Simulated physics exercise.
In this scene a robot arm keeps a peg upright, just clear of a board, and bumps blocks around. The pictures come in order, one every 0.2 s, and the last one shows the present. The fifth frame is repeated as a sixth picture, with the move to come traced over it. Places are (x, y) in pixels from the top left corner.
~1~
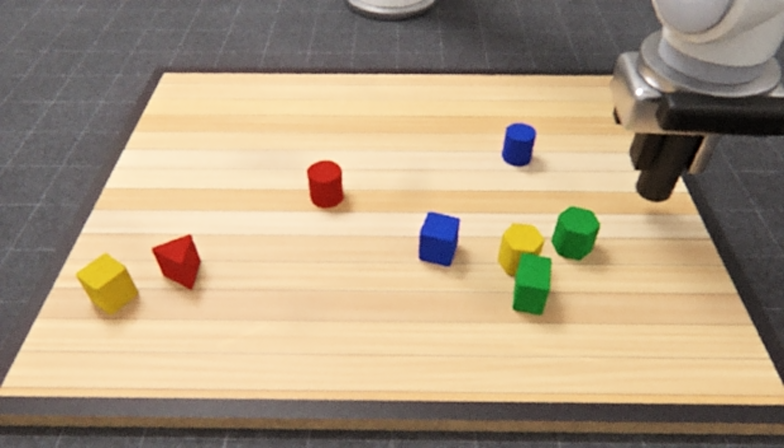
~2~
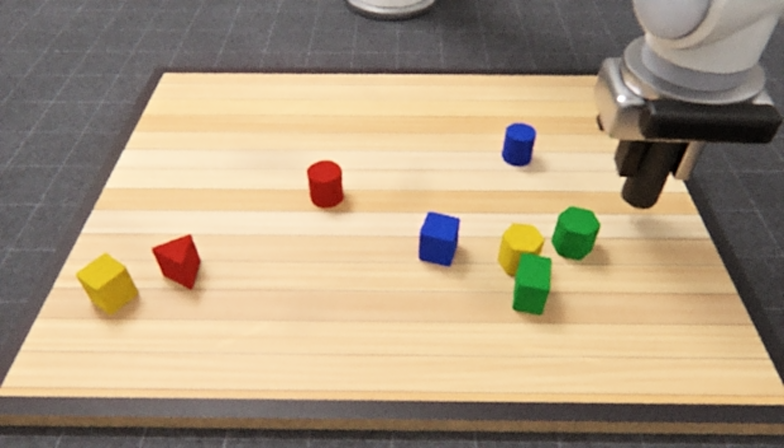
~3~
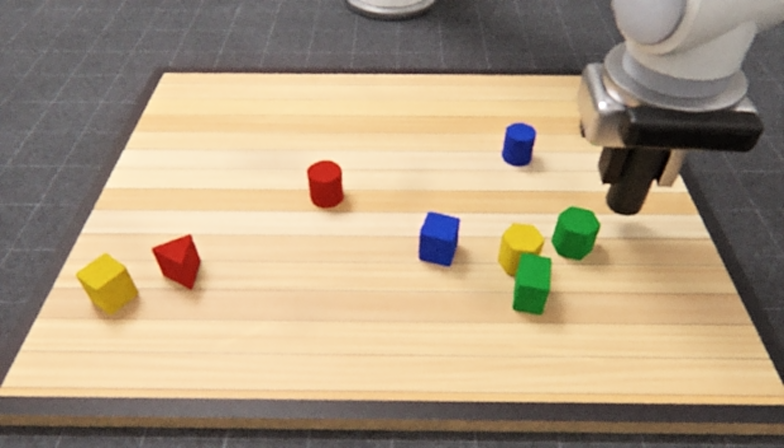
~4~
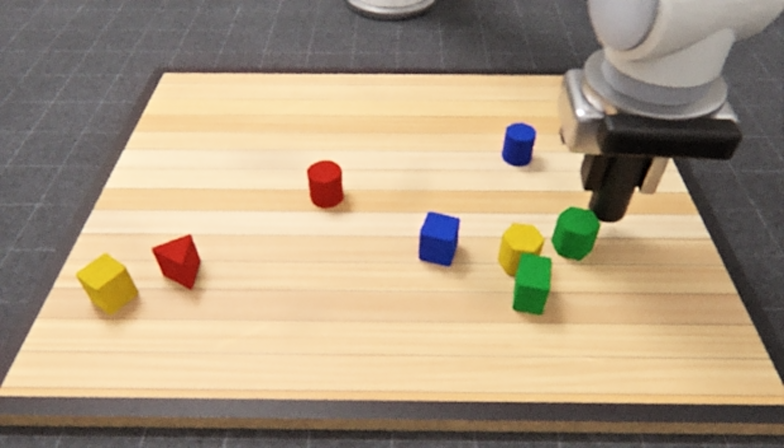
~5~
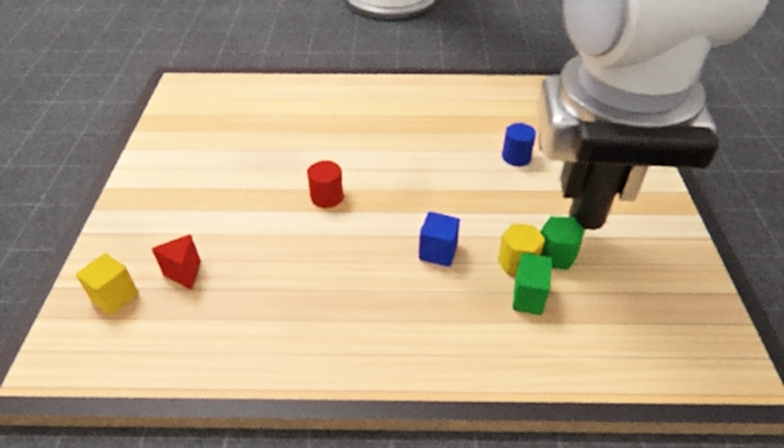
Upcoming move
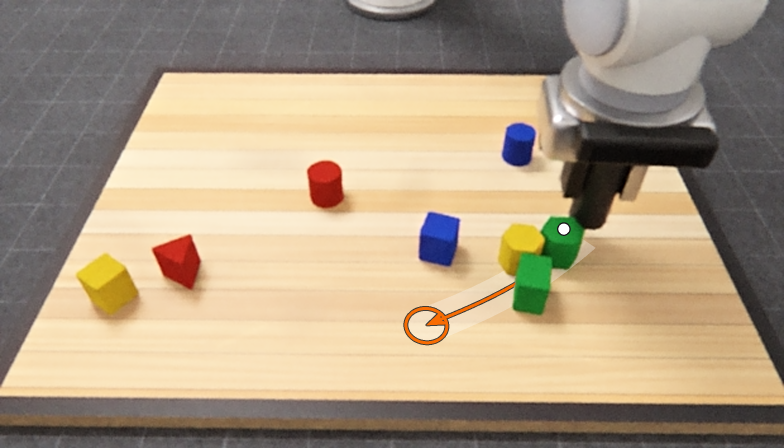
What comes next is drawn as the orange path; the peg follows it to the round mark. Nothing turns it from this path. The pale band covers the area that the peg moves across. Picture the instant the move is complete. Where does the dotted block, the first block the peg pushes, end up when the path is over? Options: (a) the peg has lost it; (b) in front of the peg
Letter b.
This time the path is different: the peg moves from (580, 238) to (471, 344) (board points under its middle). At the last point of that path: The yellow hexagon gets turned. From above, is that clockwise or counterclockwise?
From above, the turn goes clockwise.
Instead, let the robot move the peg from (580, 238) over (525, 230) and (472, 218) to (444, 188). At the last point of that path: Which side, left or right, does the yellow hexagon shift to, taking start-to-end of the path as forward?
With start-to-end as forward, it shifts left.
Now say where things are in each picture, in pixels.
In the first picture, peg's lower end at (652, 192); blue four-sided block at (440, 225); yellow hexagon at (524, 236); green rectangle at (536, 270); green hexagon at (580, 220).
In the second picture, peg at (638, 199); blocks still.
In the third picture, peg at (623, 205); blocks still.
In the fourth picture, peg at (606, 212); blocks still.
In the fifth picture, peg at (587, 219); blue four-sided block at (440, 225); yellow hexagon at (524, 236); green rectangle at (536, 270); green hexagon at (564, 229).
Drawn move, from (580, 238) through (539, 269) and (487, 299) to (426, 325); the dot is on the green hexagon.
On the path given first. One third of the way, peg at (543, 252); yellow hexagon at (469, 248), turned 25° clockwise; green rectangle at (513, 288), turned 80° anticlockwise; green hexagon at (508, 257), turned 25° clockwise.
Two thirds of the way, peg at (490, 281); blue four-sided block at (427, 225), turned 50° clockwise; yellow hexagon at (419, 256), turned 65° clockwise; green rectangle at (504, 303), turned 115° anticlockwise; green hexagon at (449, 281), turned 50° clockwise.
At the end, peg at (428, 307); blue four-sided block at (427, 225), turned 50° clockwise; yellow hexagon at (409, 256), turned 100° clockwise; green rectangle at (499, 304), turned 145° anticlockwise; green hexagon at (386, 293), turned 100° clockwise.
